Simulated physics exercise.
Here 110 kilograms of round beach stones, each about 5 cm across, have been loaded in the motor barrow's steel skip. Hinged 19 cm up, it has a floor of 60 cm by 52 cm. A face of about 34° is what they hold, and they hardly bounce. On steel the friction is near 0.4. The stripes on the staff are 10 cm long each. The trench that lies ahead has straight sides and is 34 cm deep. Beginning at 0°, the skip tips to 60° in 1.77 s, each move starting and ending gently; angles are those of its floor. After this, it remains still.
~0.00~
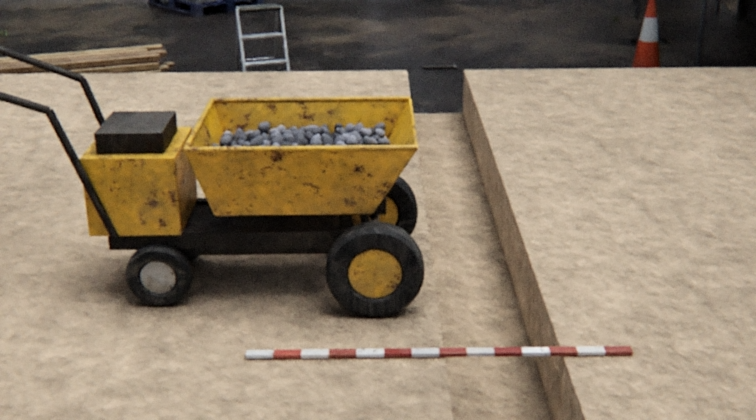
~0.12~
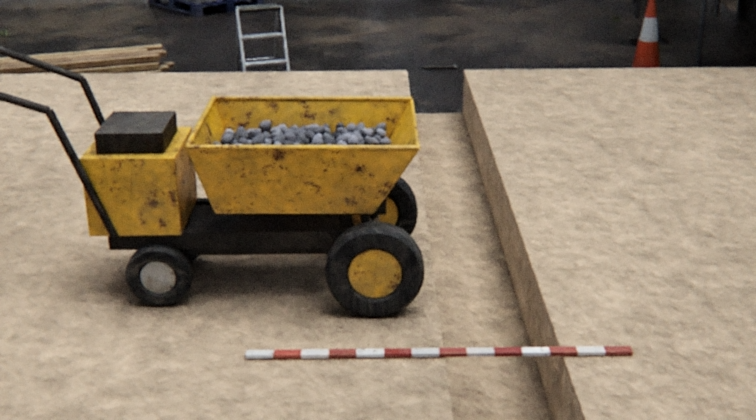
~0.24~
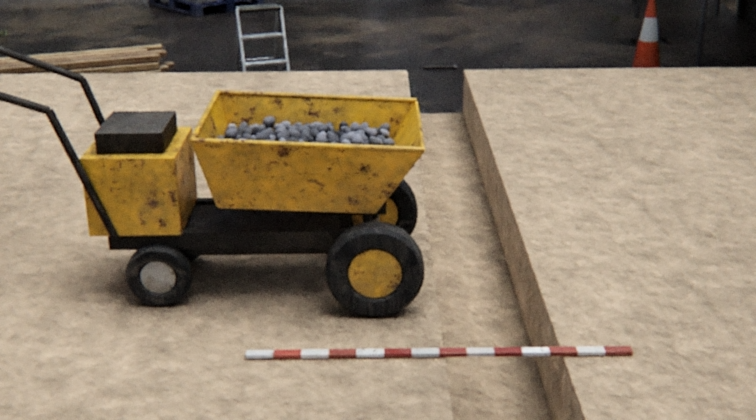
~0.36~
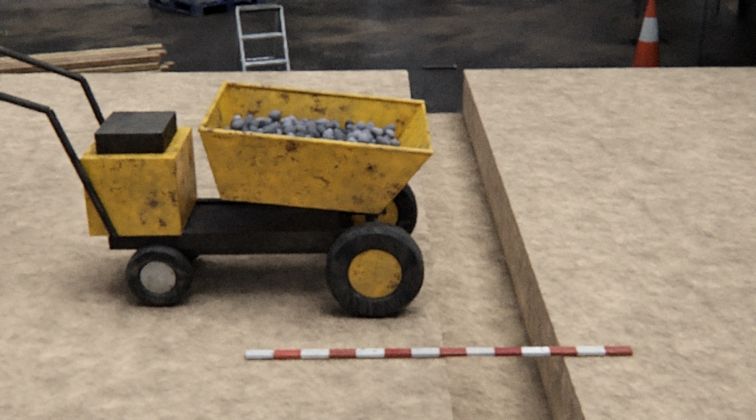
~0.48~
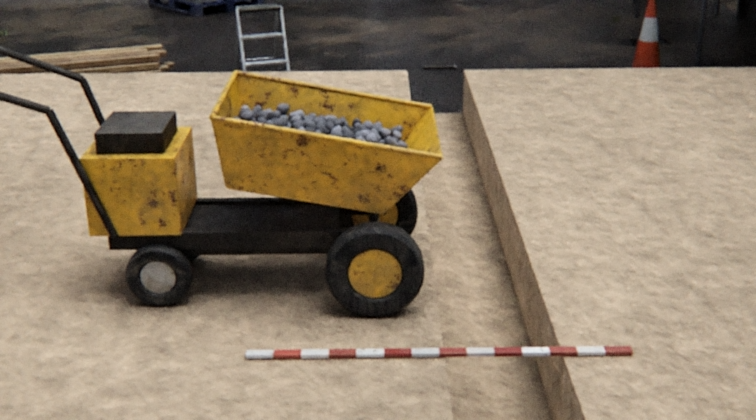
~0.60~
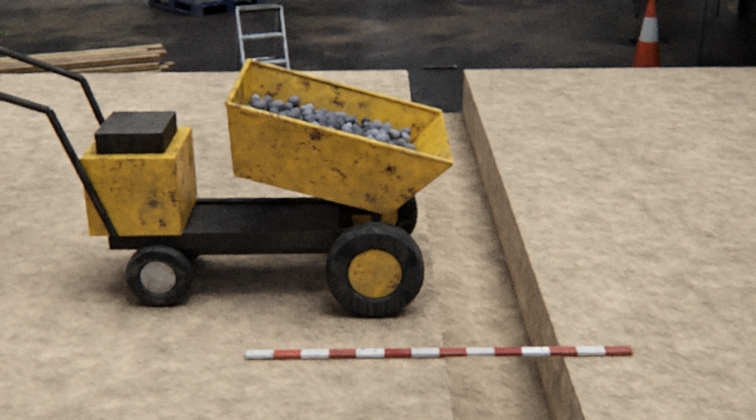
A yellow motor barrow slowly tilts its skip of grey stones down toward the right.
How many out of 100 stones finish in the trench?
About 34 of them.
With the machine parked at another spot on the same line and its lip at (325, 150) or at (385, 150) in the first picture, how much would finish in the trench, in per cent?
First some 60, then 55 per cent.
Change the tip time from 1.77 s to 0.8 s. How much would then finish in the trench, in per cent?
I'd put it at roughly 25 per cent.
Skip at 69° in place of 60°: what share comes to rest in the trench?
In that case some 60 per cent.
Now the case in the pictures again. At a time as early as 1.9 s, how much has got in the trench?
Roughly 10% by that time.
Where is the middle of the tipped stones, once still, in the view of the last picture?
The resting stones are centred at roughly (528, 339).
After 1.3 s the floor is at 51°; 100 % in the skip; the foremost stones are at (477, 184).
After 1.9 s the floor is at 60°; 79 % in the skip, 10 % in the trench, 11 % past the trench; the foremost stones are at (596, 285).
After 2.2 s the floor is at 60°; 57 % in the skip, 19 % in the trench, 25 % past the trench; the foremost stones are at (659, 289).
After 4.2 s the floor is at 60°; 41 % in the skip, 34 % in the trench, 25 % past the trench; the foremost stones are at (718, 294).
